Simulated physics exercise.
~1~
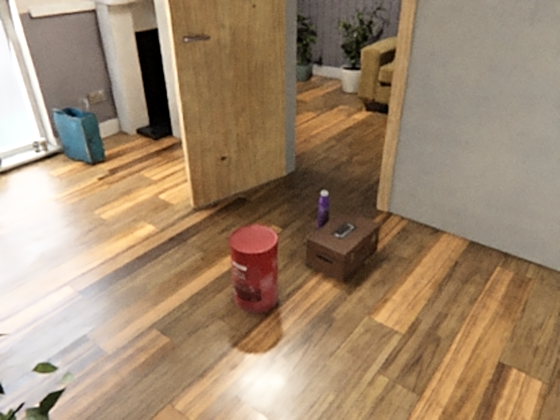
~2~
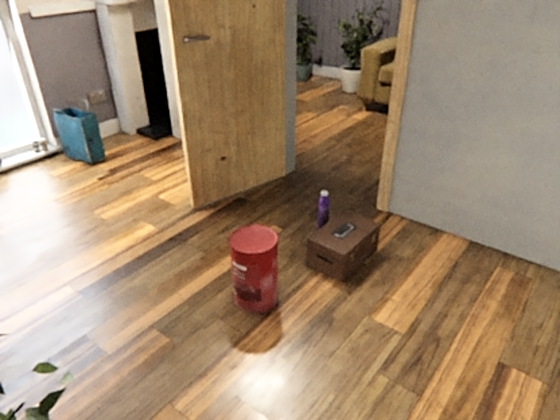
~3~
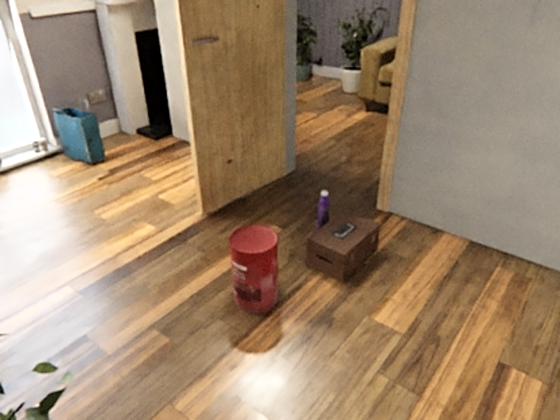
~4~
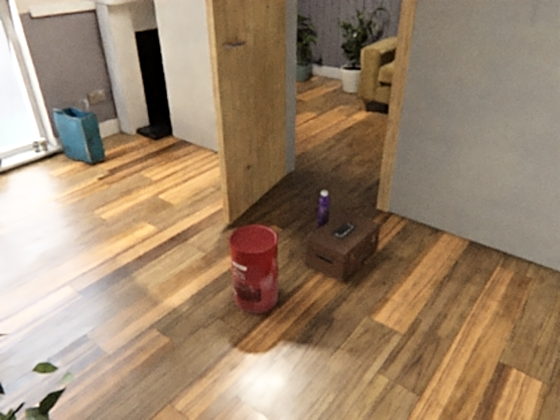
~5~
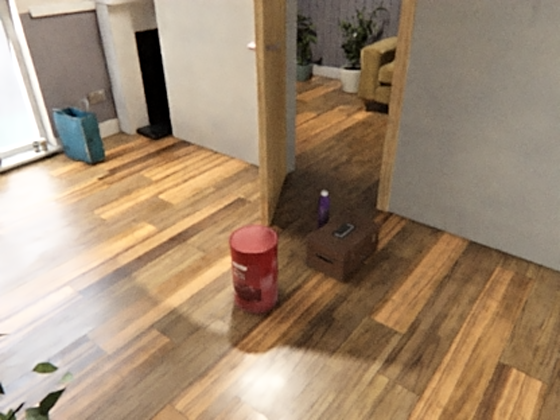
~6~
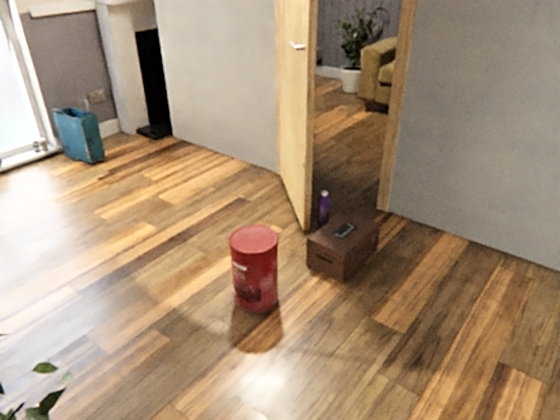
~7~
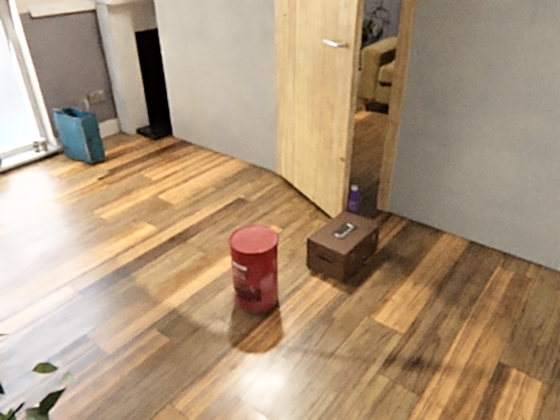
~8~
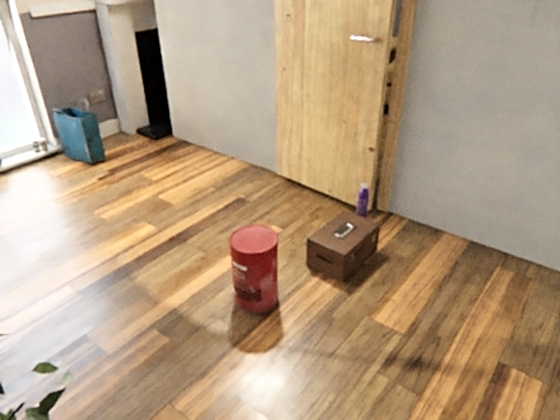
In this clip, a wooden door swings steadily toward its frame in a wood-floored room, nudging an upright purple bottle a short way to the right, and ends up closed, with the bottle still standing and the red pail and brown toolbox unmoved.
